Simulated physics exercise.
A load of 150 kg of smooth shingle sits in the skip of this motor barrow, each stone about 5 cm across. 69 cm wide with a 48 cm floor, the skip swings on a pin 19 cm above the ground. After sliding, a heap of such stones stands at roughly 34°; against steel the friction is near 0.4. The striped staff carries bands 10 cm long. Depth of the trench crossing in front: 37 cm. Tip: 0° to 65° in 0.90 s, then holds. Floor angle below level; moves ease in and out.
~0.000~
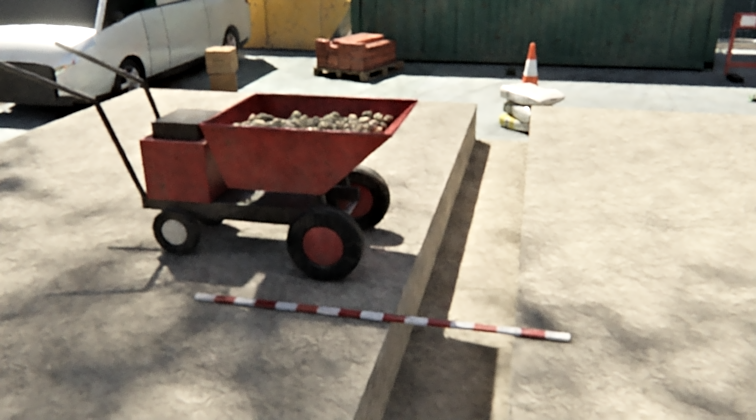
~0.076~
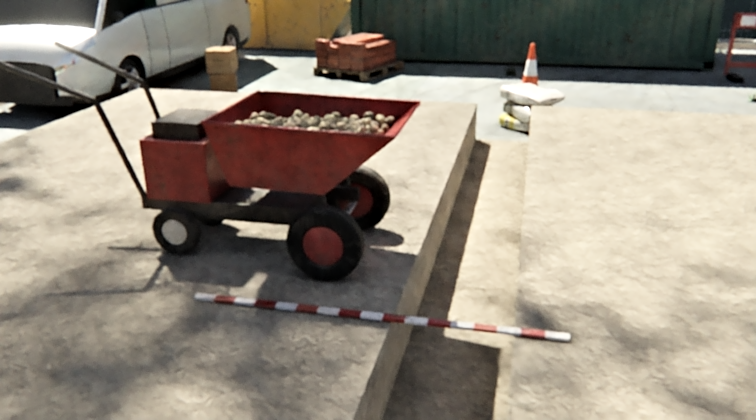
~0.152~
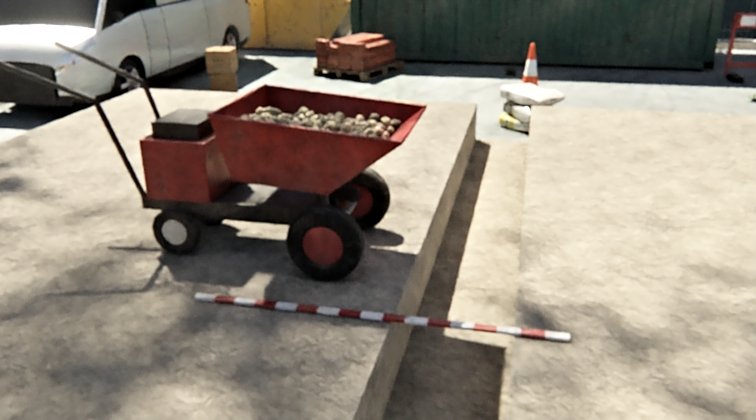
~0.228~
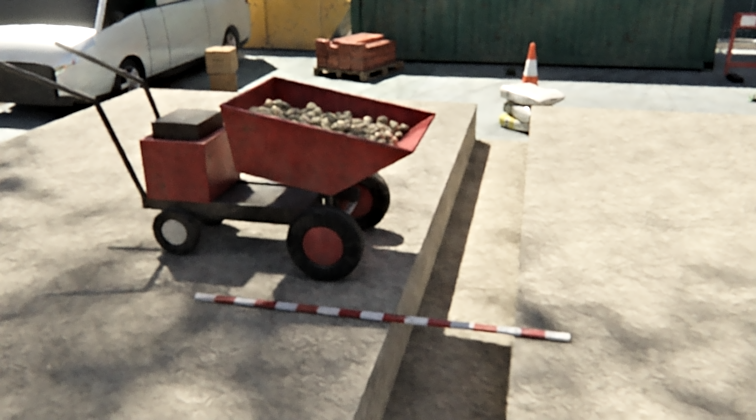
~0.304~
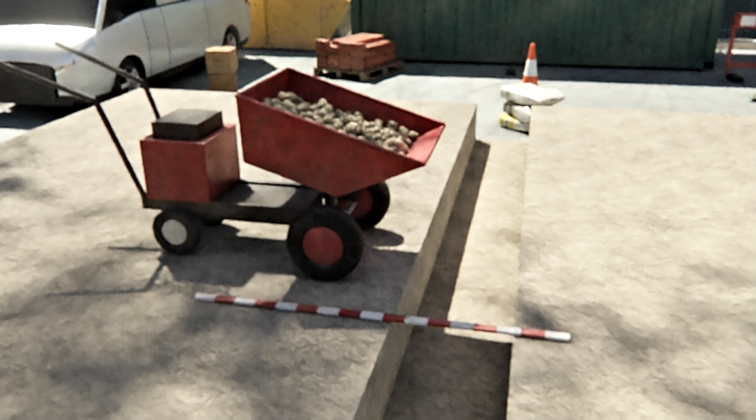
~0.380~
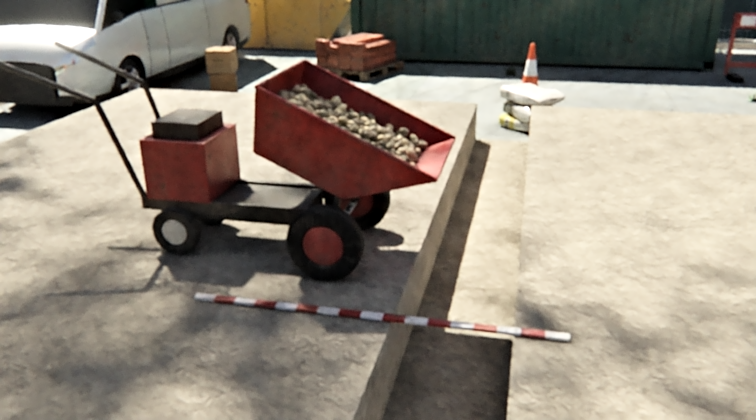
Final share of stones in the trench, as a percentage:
77 per cent.
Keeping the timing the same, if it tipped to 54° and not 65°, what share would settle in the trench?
Some 75 in a hundred, I'd say.
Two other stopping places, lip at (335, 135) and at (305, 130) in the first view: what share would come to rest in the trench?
Near 100 then near 90 percent.
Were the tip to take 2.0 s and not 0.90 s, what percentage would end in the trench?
Around 85 per cent would end in the trench.
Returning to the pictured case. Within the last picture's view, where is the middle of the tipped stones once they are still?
The tipped stones centre close to (492, 312).
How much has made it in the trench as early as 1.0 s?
25 per cent or so by then.
After 0.7 s the floor is at 55°; 100 % in the skip; the foremost stones are at (455, 219).
After 1.0 s the floor is at 65°; 70 % in the skip, 27 % in the trench, 3 % past the trench; the foremost stones are at (541, 277).
After 1.4 s the floor is at 65°; 21 % in the skip, 57 % in the trench, 22 % past the trench; the foremost stones are at (646, 268).
After 3.3 s the floor is at 65°; 0 % in the skip, 77 % in the trench, 23 % past the trench; the foremost stones are at (739, 250).
